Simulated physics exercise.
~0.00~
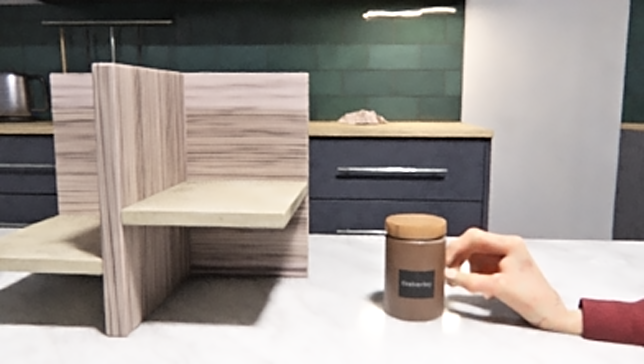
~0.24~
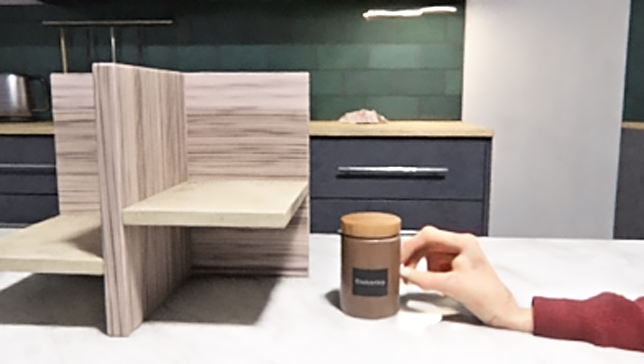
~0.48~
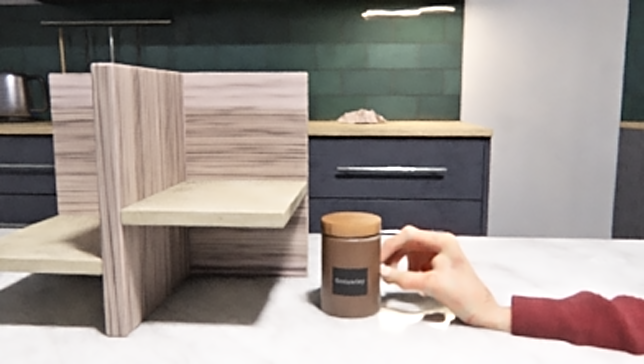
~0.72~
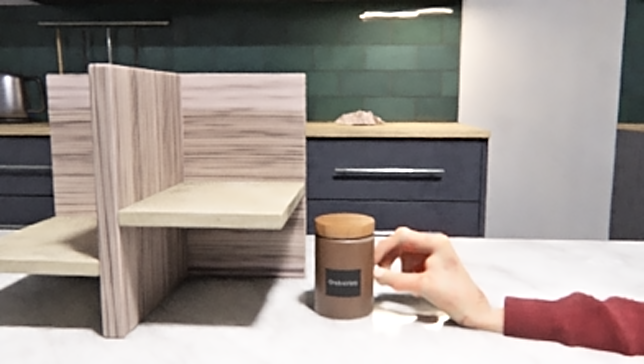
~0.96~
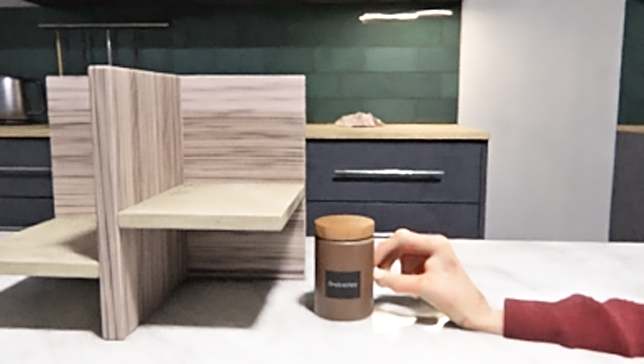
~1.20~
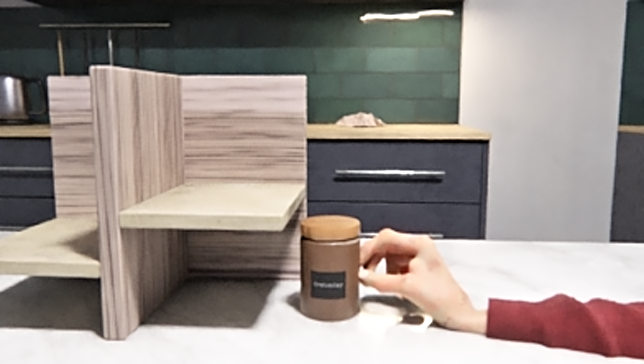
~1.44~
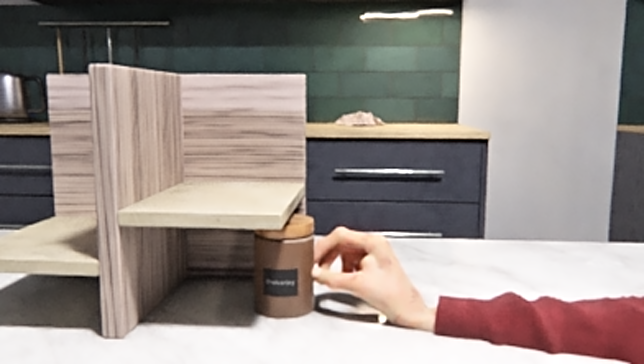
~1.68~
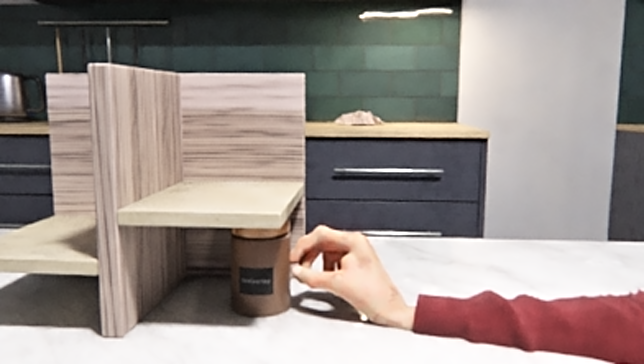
A brown jar with a wooden lid is slid left by a hand under a shelf.
